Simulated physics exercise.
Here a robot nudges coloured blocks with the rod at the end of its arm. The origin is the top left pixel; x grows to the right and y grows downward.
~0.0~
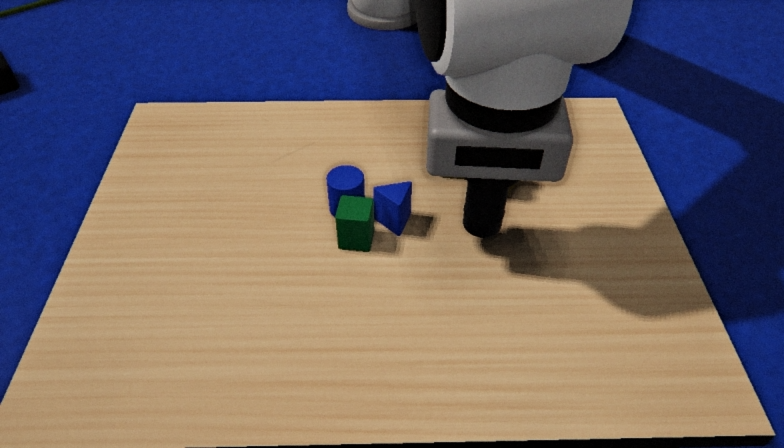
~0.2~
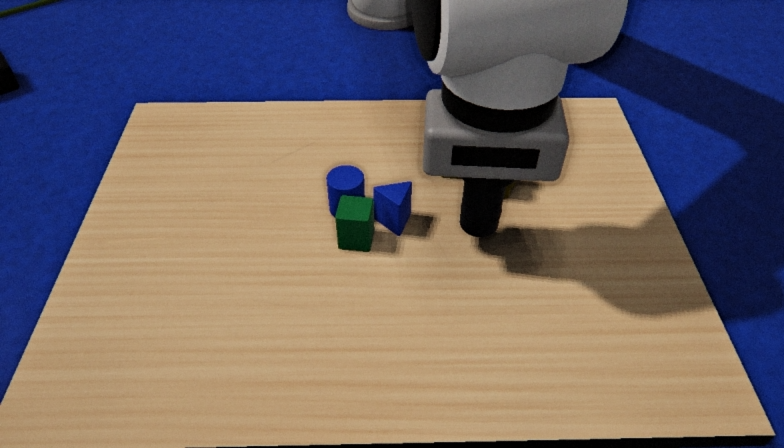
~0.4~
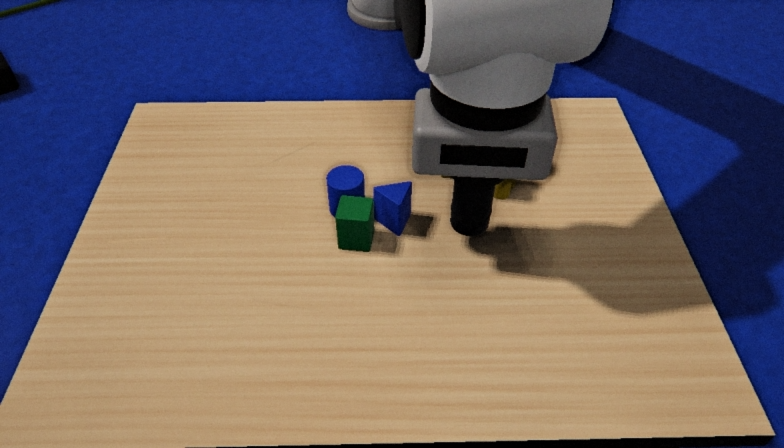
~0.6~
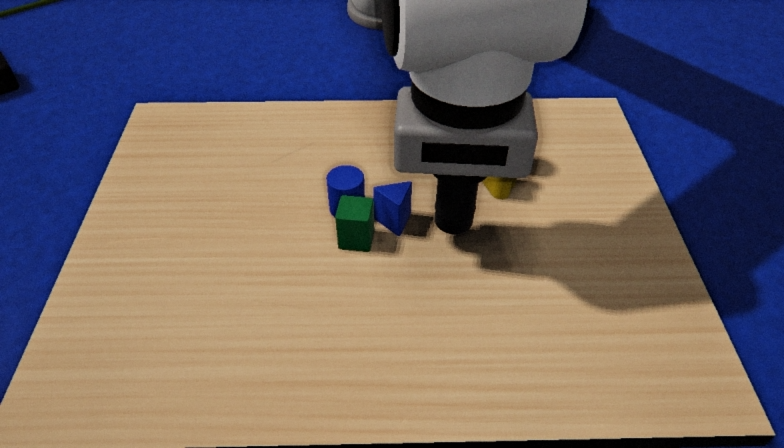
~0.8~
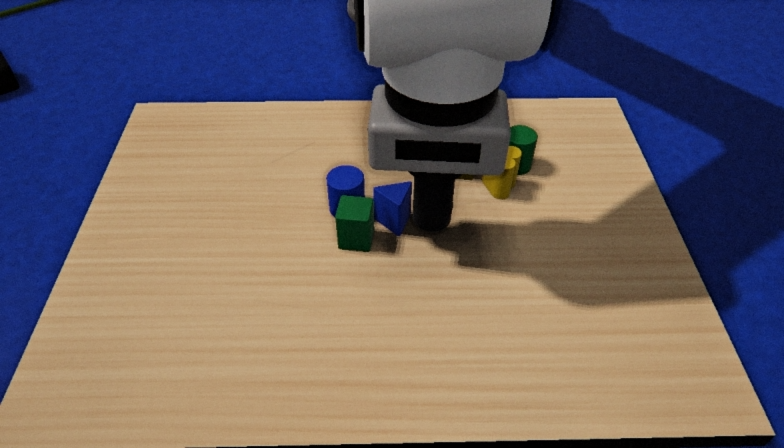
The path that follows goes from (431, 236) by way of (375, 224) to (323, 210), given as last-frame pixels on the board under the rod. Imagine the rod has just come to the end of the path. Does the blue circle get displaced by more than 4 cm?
Yes - that is the case.
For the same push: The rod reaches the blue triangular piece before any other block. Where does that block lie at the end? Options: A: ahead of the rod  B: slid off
My pick is B.
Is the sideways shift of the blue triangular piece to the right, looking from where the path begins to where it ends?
I'd say yes.
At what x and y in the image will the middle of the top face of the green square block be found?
At the end it should sit near (328, 209).
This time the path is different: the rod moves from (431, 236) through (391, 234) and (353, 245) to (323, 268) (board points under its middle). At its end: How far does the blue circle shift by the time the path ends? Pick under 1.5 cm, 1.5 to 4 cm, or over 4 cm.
It goes hardly anywhere, under 1.5 cm.
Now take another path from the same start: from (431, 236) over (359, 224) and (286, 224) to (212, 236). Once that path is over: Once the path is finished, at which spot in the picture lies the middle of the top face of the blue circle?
It should be at about (317, 165).
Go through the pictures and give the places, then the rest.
The first frame shows tip of the rod at (482, 225), middles of tops, blue circle at (345, 177), green square block at (355, 207), blue triangular piece at (395, 191).
The second frame shows rod at (479, 225), nothing pushed.
The third frame shows rod at (469, 224), nothing pushed.
The fourth frame shows rod at (454, 222), nothing pushed.
The fifth frame shows rod at (432, 219), blue circle at (345, 177), green square block at (355, 207), blue triangular piece at (395, 191).
The first path, step by step. One third of the way, rod at (393, 212); blue triangular piece at (374, 180), turned 45° clockwise.
Two thirds of the way, rod at (355, 203); blue circle at (330, 170); green square block at (331, 209), turned 65° anticlockwise; blue triangular piece at (370, 167), turned 65° clockwise.
At the end, rod at (321, 193); blue circle at (306, 156); green square block at (328, 209), turned 75° anticlockwise; blue triangular piece at (368, 167), turned 75° clockwise.
